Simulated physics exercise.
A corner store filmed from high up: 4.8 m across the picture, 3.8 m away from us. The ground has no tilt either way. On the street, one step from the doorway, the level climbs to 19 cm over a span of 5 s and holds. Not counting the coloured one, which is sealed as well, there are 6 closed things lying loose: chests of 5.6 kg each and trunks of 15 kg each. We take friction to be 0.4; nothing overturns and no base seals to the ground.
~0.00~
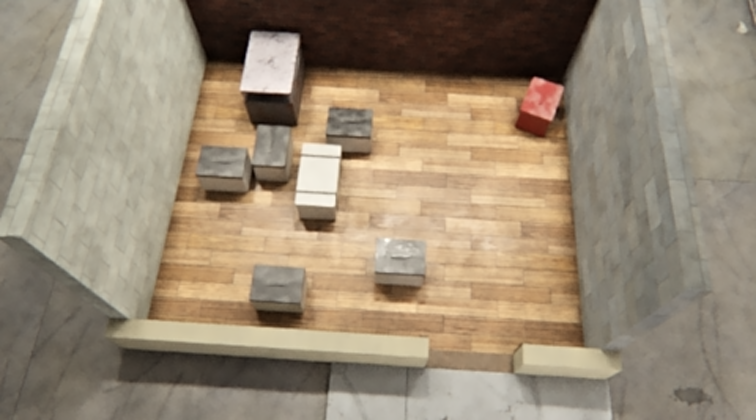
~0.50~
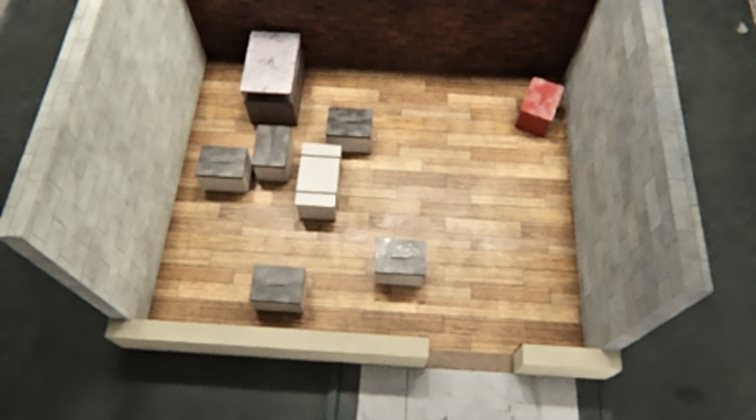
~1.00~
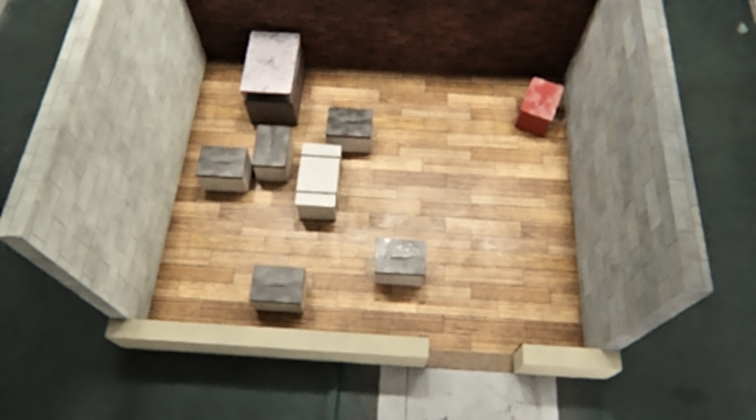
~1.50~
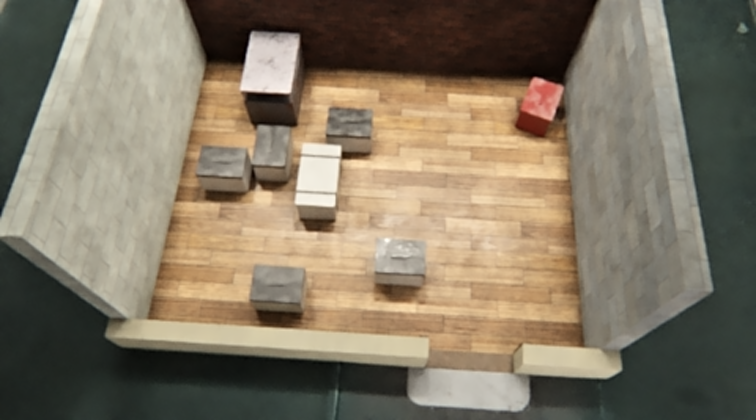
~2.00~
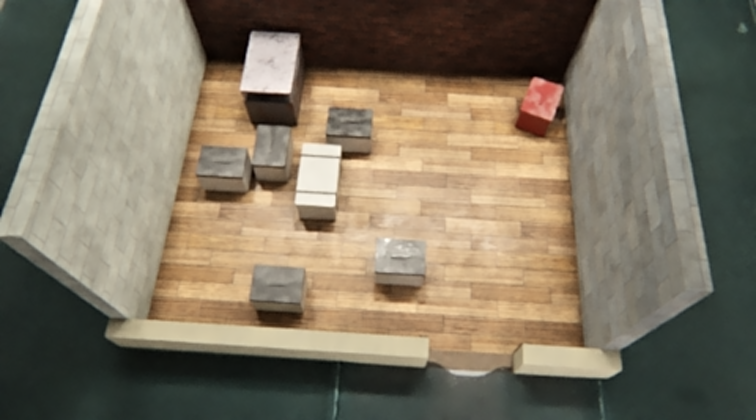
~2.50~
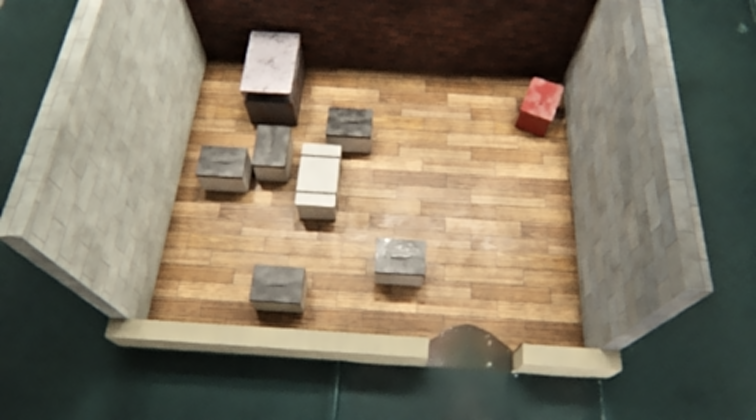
Dark water spreads over the grey ground around a small wood-floored room, leaving a pale slab at the doorway that shrinks and then disappears. A thin brownish patch then pushes through the front gap onto the floorboards, while the red chest and the grey and white boxes stay still.
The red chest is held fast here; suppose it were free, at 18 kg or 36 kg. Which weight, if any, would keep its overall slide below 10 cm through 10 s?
Only the heavier one.
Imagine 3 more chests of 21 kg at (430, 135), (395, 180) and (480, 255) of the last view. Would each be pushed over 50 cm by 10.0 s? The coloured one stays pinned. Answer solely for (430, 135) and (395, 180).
Well, below half a metre and then below half a metre.
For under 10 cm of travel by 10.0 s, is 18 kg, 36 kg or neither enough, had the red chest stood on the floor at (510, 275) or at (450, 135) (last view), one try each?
For the first start you need the heavier one; for the second the lighter one suffices.
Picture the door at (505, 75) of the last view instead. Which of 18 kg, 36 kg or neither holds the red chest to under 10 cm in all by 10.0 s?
Moved there, the heavy choice alone works.
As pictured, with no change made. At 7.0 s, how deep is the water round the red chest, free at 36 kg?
Around 5 cm.
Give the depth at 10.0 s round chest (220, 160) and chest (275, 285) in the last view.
I'd put it at 1 cm and 1 cm respectively.
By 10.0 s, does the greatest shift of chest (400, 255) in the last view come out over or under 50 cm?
Verdict for this one: Beyond half a metre.
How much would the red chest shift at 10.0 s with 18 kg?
I'd put it at roughly 120 cm.
After 3.5 s the red chest would be 0 cm from its start with 18 kg and 0 cm from its start with 36 kg; 0 cm of water round it then.
After 4.5 s the red chest would be 0 cm from its start with 18 kg and 0 cm from its start with 36 kg; 0 cm of water round it then.
After 7.0 s the red chest would be 1 cm from its start with 18 kg and 0 cm from its start with 36 kg; 5 cm of water round it then.
After 10.0 s the red chest would be 112 cm from its start with 18 kg and 0 cm from its start with 36 kg; 10 cm of water round it then.
